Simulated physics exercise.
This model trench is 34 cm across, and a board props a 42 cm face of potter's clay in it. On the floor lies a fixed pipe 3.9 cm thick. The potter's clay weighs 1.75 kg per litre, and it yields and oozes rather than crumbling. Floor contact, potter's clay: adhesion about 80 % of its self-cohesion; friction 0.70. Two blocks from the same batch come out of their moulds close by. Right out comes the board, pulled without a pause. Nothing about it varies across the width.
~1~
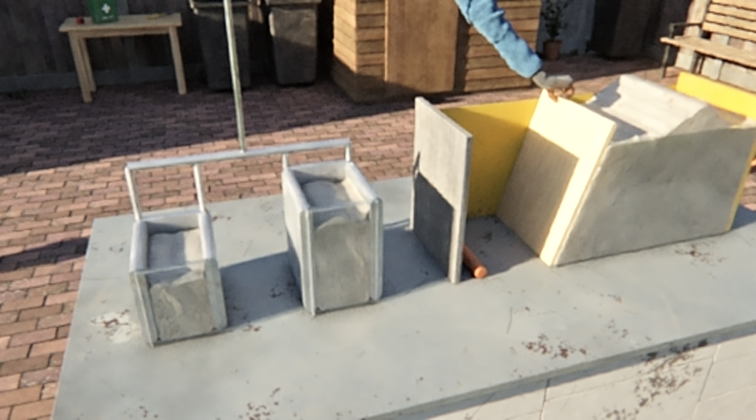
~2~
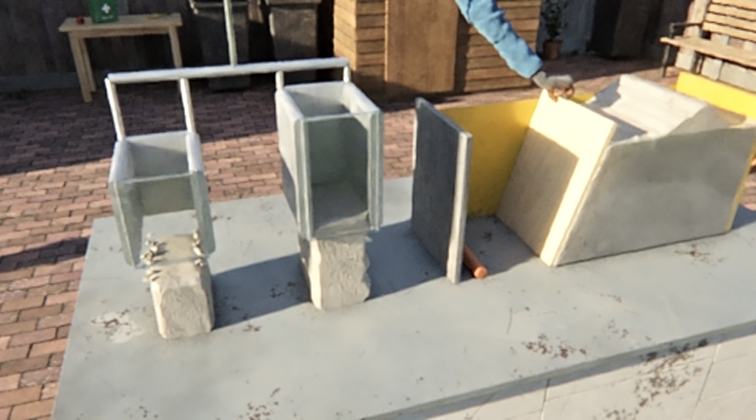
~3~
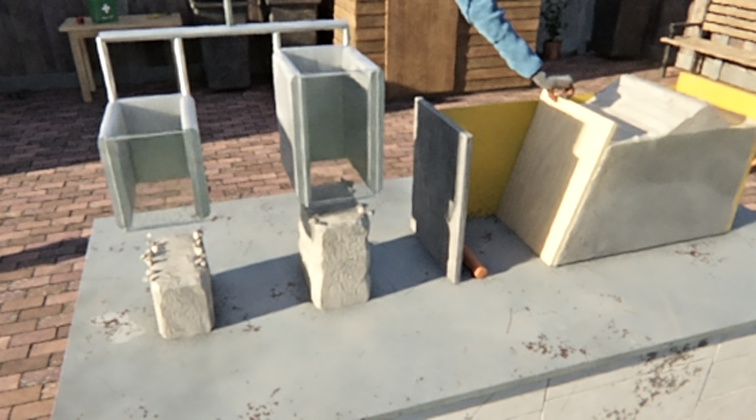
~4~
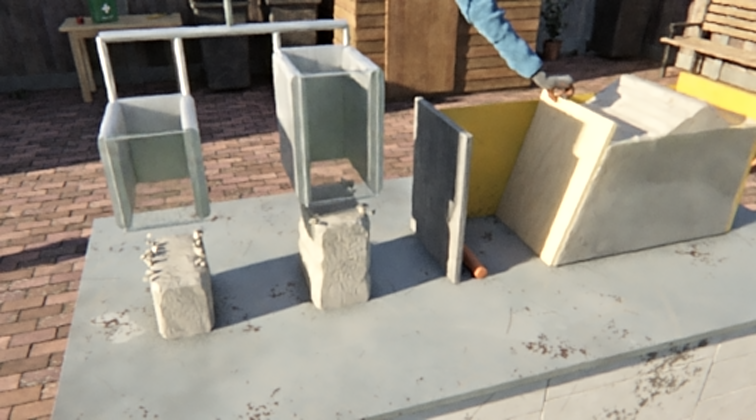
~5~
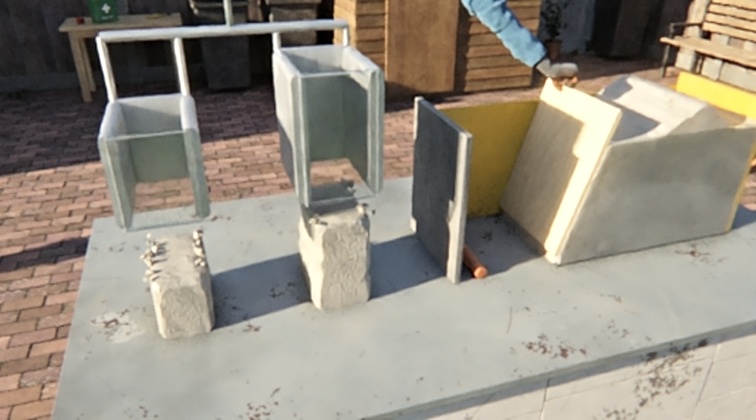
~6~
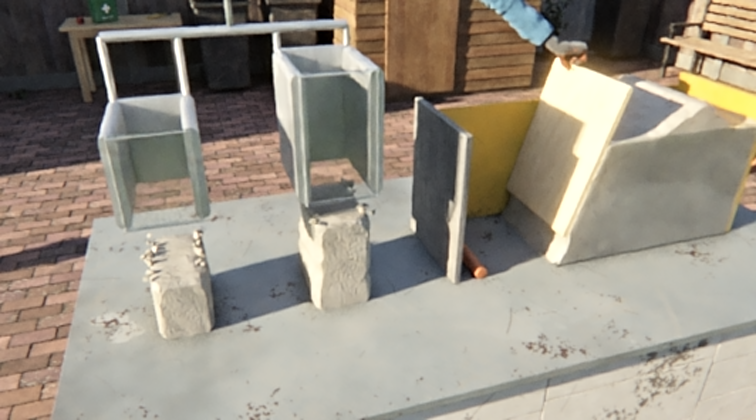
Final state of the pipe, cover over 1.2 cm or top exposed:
Top exposed.
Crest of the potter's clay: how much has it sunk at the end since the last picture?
0.0 cm.
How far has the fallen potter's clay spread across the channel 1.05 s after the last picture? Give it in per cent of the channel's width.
Reach: Around 0 in a hundred of the width.
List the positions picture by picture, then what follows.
In the first picture, top of the board at (611, 142), not yet moved; highest point of the potter's clay at (702, 104); test blocks 19 cm, 29 cm high (left to right).
In the second picture, top of the board at (611, 142), not yet moved; highest point of the potter's clay at (702, 104); test blocks 19 cm, 29 cm high (left to right).
In the third picture, top of the board at (611, 142), not yet moved; highest point of the potter's clay at (702, 104); test blocks 19 cm, 29 cm high (left to right).
In the fourth picture, top of the board at (611, 142), not yet moved; highest point of the potter's clay at (702, 104); test blocks 19 cm, 29 cm high (left to right).
In the fifth picture, top of the board at (616, 129), moved 3.9 cm; highest point of the potter's clay at (702, 104); test blocks 19 cm, 29 cm high (left to right).
In the sixth picture, top of the board at (627, 106), moved 11 cm; highest point of the potter's clay at (702, 105); test blocks 19 cm, 29 cm high (left to right).
Another 0.31 s on from the sixth picture, the face still stands and nothing lies on the pipe.
Another 0.68 s on from the sixth picture, the face still stands and nothing lies on the pipe.
Another 1.05 s on from the sixth picture, the face still stands and nothing lies on the pipe.
Another 1.42 s on from the sixth picture, the face still stands and nothing lies on the pipe.
Another 1.47 s on from the sixth picture, at the end, the face still stands and nothing lies on the pipe.
